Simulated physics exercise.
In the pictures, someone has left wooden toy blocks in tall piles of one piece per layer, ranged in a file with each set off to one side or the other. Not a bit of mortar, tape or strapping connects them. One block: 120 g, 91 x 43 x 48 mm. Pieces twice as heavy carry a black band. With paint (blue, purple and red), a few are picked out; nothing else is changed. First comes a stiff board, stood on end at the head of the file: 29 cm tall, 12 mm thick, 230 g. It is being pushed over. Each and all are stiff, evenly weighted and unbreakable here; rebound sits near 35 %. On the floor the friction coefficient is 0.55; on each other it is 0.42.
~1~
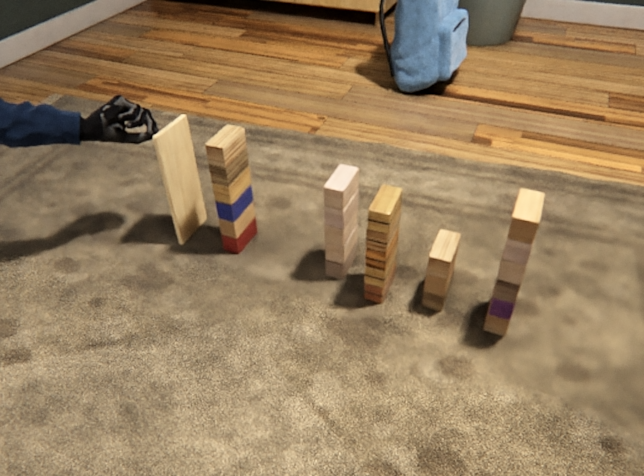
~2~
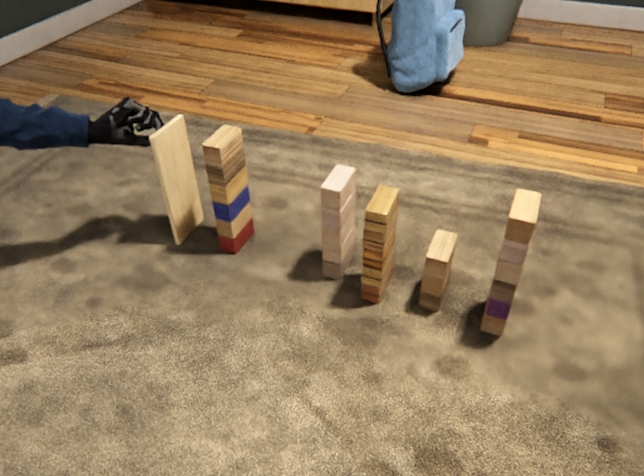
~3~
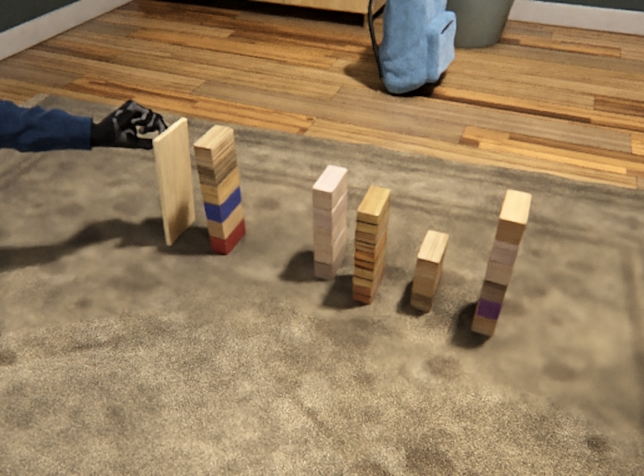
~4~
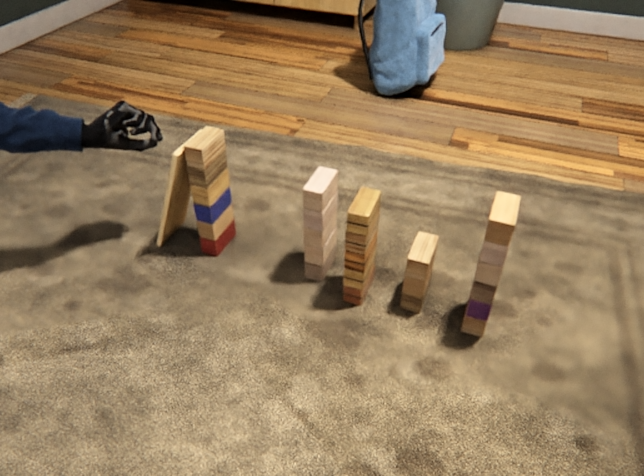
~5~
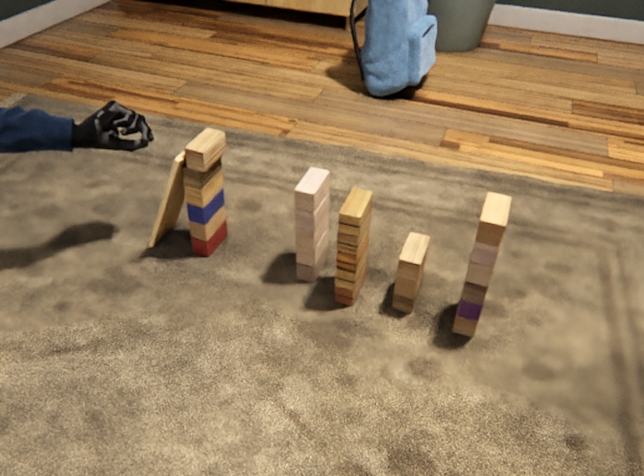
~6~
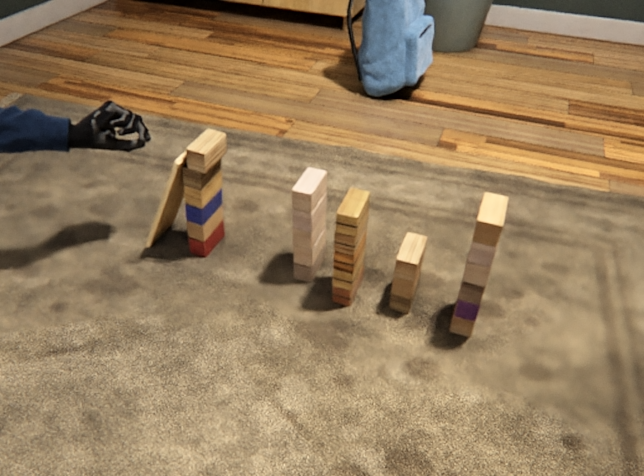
A gloved hand pushes a wooden board, which tilts right and leans against a block stack.
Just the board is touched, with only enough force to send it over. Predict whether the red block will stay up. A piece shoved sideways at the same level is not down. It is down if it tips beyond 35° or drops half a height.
Prediction: It will.
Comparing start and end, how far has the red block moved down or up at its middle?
Its middle ends around 0 cm lower.
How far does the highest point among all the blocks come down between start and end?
Drop: Around 16 cm.
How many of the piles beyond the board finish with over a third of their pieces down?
That comes to 5.
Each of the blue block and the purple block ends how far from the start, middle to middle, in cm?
Roughly blue 14, purple 14.
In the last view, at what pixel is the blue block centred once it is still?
I'd point at about (249, 248).
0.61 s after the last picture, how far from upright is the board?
It's tipped some 70 degrees away from upright by then.
Then, 0.61 s on from the sixth picture, board 71° from upright; 6 of the 25 blocks down; red block unmoved; blue block on its side.
Then, 1.33 s on from the sixth picture, board 90° from upright; 17 of the 25 blocks down; red block unmoved; blue block on its side.
Finally, board 90° from upright; 22 of the 25 blocks down; red block unmoved; purple block on its side; blue block on its side. Seen by the last camera, middles, red block near (206, 236), purple block near (534, 329).
